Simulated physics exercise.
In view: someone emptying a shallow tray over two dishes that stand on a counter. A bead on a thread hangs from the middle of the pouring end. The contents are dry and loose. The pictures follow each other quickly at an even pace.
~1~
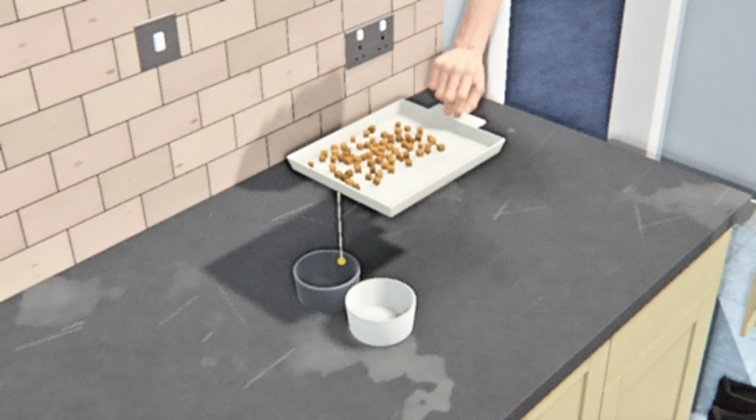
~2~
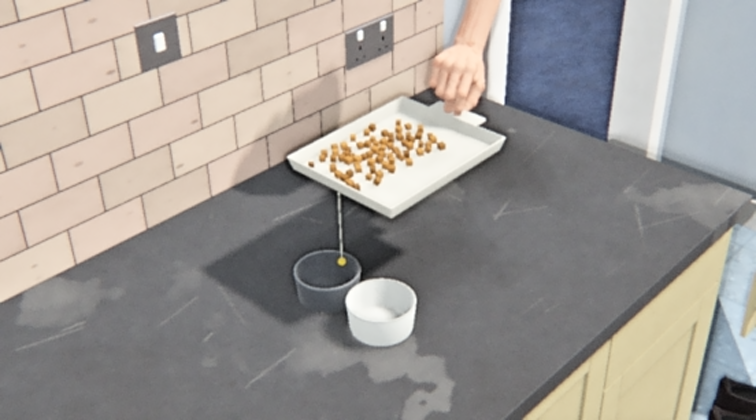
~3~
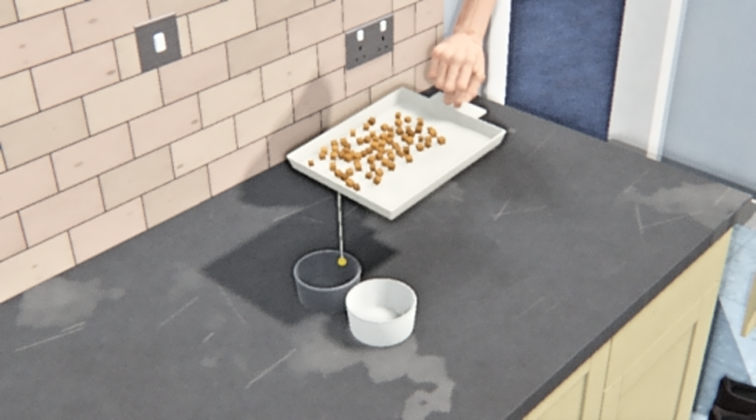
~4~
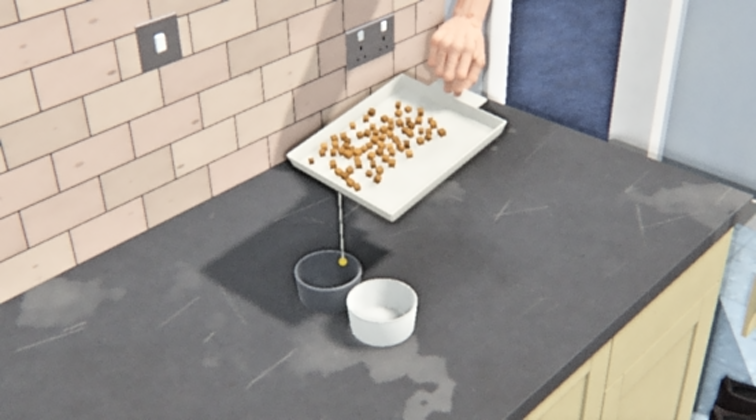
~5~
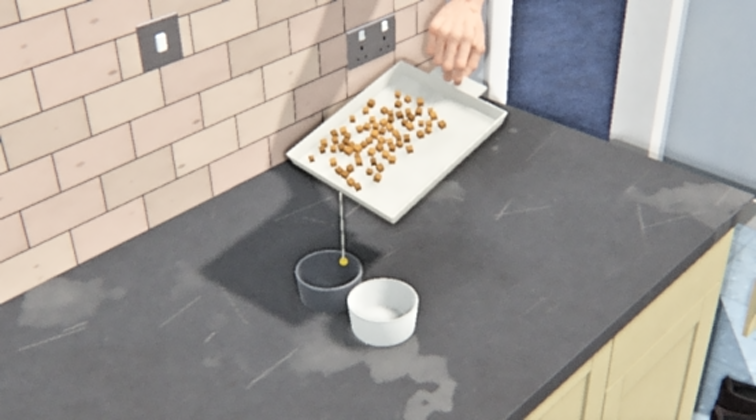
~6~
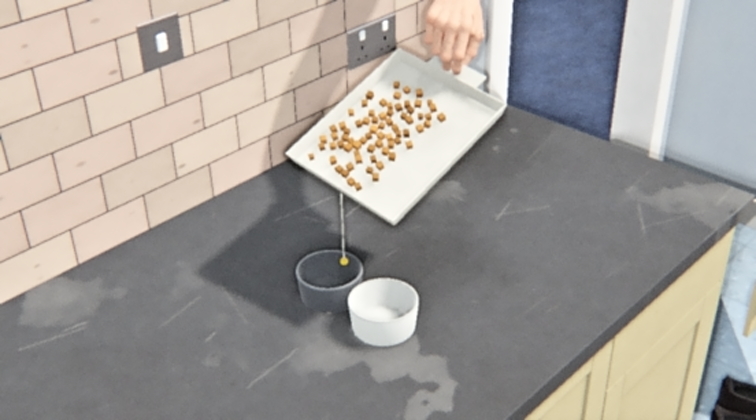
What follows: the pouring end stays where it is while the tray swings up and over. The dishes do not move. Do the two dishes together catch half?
The two hold the larger part of the load.
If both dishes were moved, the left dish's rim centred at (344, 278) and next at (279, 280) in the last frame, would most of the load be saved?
In turn: Most of it; the smaller part.
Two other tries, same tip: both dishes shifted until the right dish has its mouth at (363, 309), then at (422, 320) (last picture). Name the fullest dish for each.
At the first place the dish on the right, at the second the left-hand dish.
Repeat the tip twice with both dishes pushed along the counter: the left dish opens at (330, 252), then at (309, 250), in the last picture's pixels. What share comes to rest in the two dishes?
About 40 and 30 per cent.
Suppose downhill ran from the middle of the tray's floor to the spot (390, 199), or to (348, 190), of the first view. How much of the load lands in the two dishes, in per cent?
Roughly 70 per cent, and 30 per cent.
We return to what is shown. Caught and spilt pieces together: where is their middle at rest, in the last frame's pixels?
At about (369, 327).
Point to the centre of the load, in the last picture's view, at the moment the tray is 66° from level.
Around (370, 188).
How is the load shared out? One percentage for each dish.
Left dish near 0 in a hundred; right dish near 60.
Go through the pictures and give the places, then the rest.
In the first frame, corners of the pouring end near (293, 157) and (391, 204), level; middle of the load near (381, 156), brown sugar cubes; left dish near (304, 295); right dish near (357, 327); bead on its thread near (342, 261).
In the second frame, corners of the pouring end near (293, 157) and (391, 205), level; middle of the load near (382, 155).
In the third frame, corners of the pouring end near (293, 156) and (391, 207), tipped barely, lowest at the right corner; middle of the load near (381, 151).
In the fourth frame, corners of the pouring end near (293, 155) and (391, 210), tipped a little, lowest at the right corner; middle of the load near (382, 146).
In the fifth frame, corners of the pouring end near (292, 153) and (392, 213), tipped clearly, lowest at the right corner; middle of the load near (382, 141).
In the sixth frame, corners of the pouring end near (292, 152) and (392, 216), tipped clearly, lowest at the right corner; middle of the load near (381, 136); left dish near (306, 295); right dish near (360, 327).
Shortly afterwards, tray tipped steeply; all but a few on the tray; only a few in the air.
Next, tray tipped past a quarter turn; the bulk on the tray; a little in the right dish; a little outside both; only a few in the air.
Some moments later, tray tipped past a quarter turn; near two thirds in the right dish; only a few in the left dish; near a third outside both.
In the end, tray tipped past a quarter turn; near two thirds in the right dish; only a few in the left dish; near a third outside both.
